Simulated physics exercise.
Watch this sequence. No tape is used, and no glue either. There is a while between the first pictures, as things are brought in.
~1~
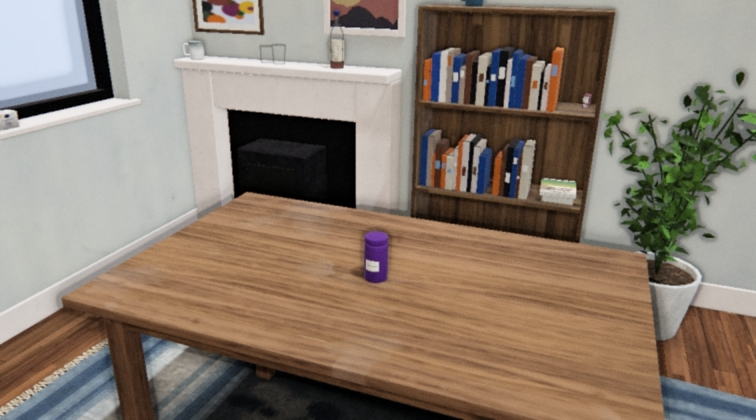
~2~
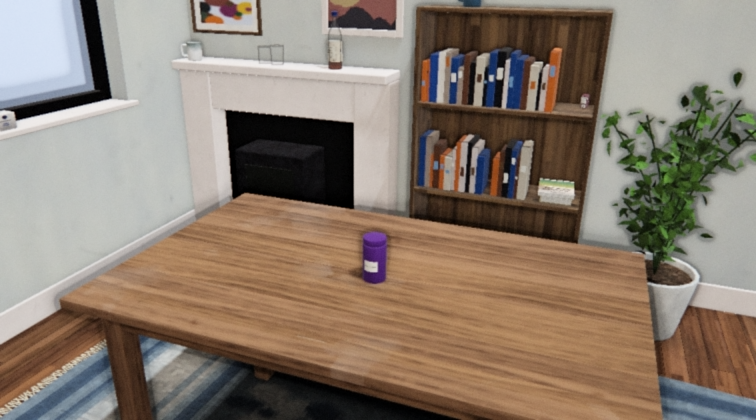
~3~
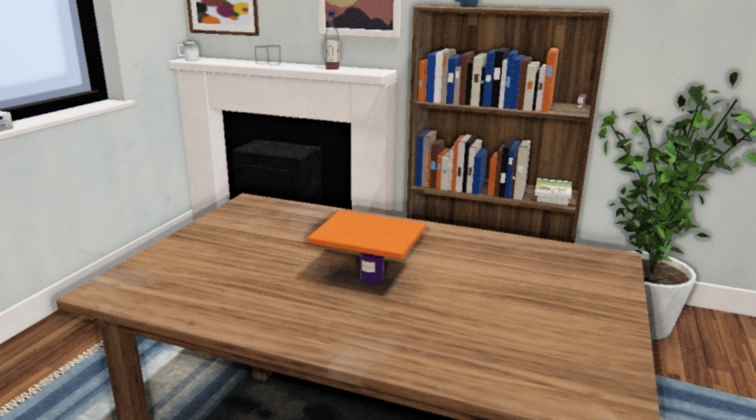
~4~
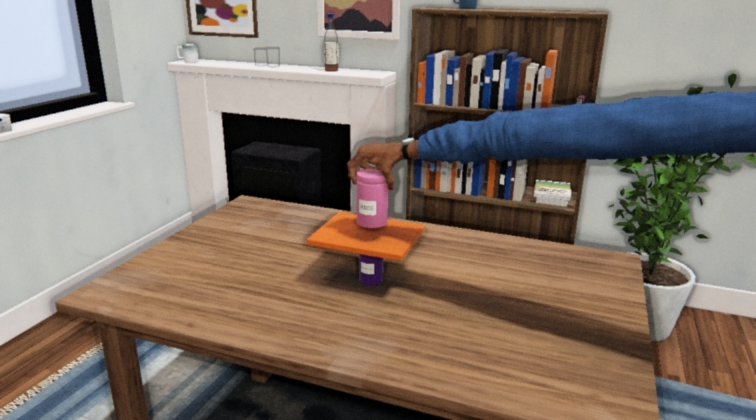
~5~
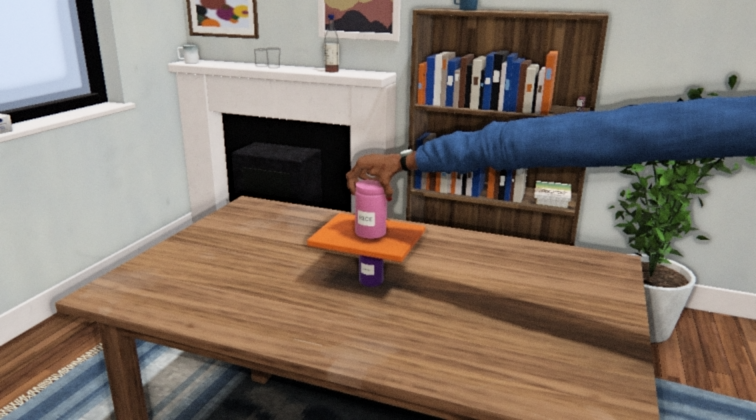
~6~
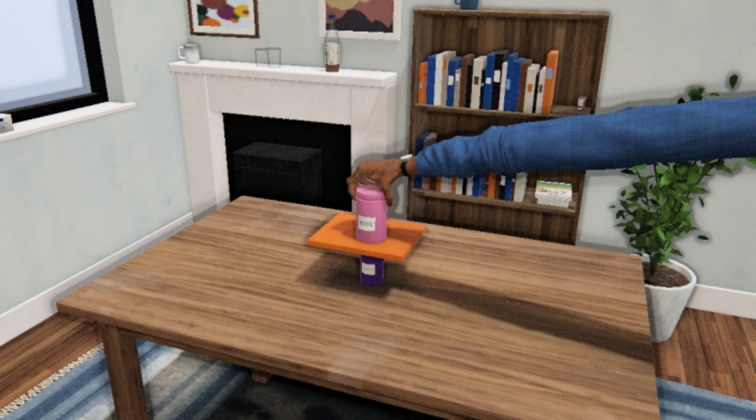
We see a purple jar alone on a wooden table, then an orange board resting on top of it. A hand reaching in from the right lowers a pink jar onto the board and keeps hold of its top.
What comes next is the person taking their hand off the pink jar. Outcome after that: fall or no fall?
The result is a standing stack.
Then, 0.30 s past the last view, nothing moves.
Then, 0.70 s past the last view, pink jar resting near (371, 214).
Finally, all 3 still in place. Final places as the last picture's camera would see them, pink jar near (371, 214). The stack holds.
